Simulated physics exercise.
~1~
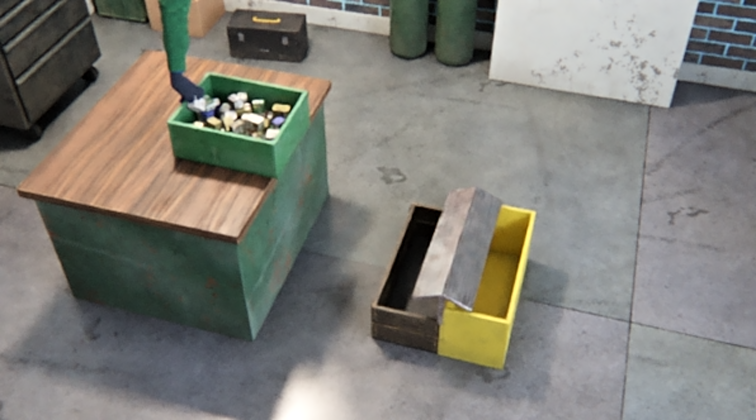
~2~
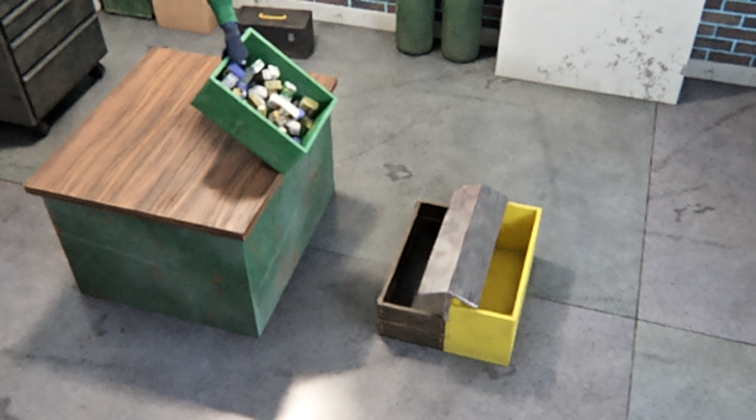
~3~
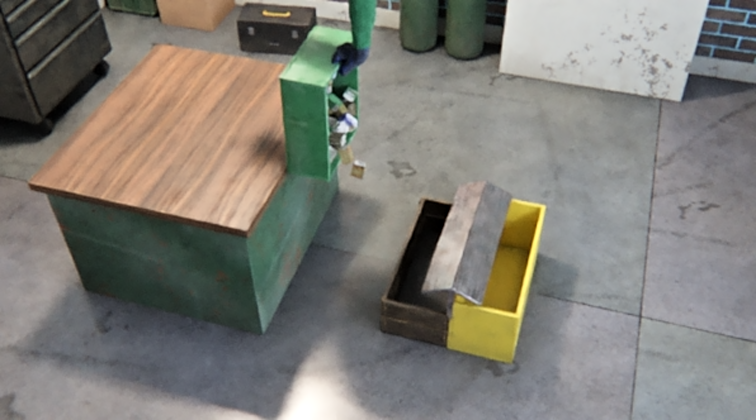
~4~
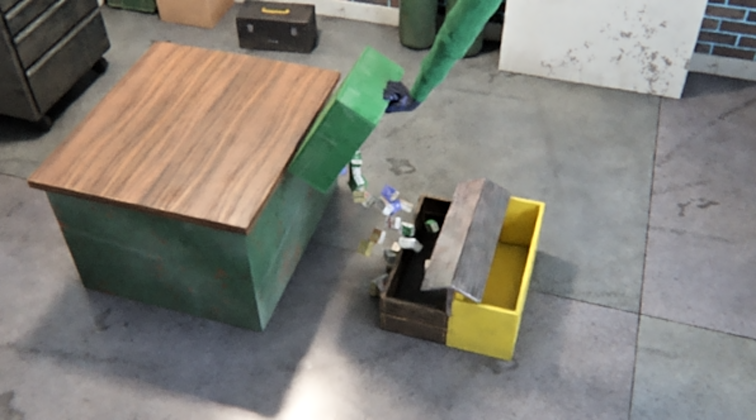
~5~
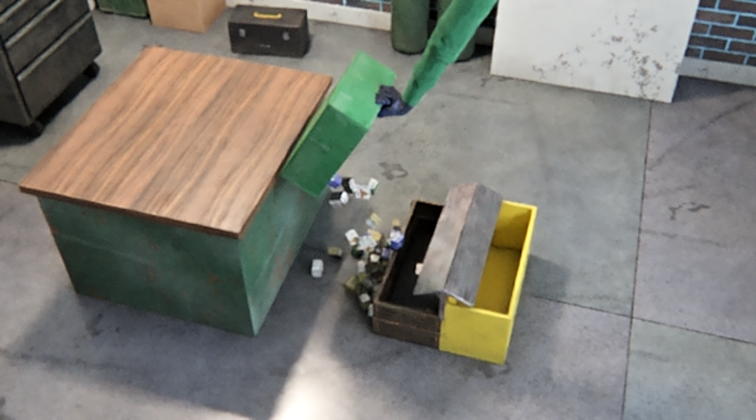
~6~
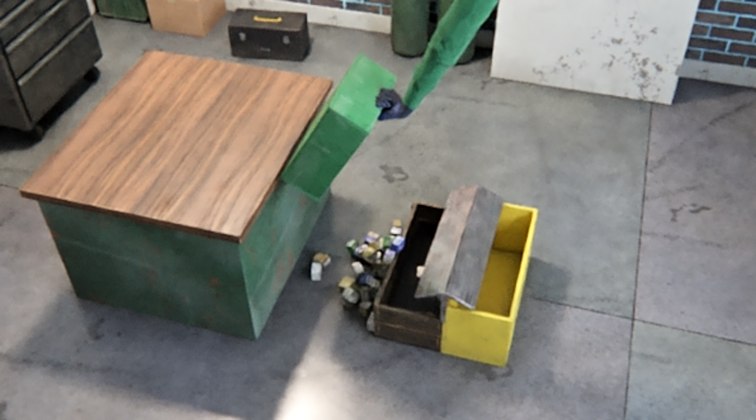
A green arm tipped a green box of small cartons off the end of a wooden-topped bench, and they tumbled toward the black tub beside a yellow trough, but most missed and ended up heaped on the floor just short of it.
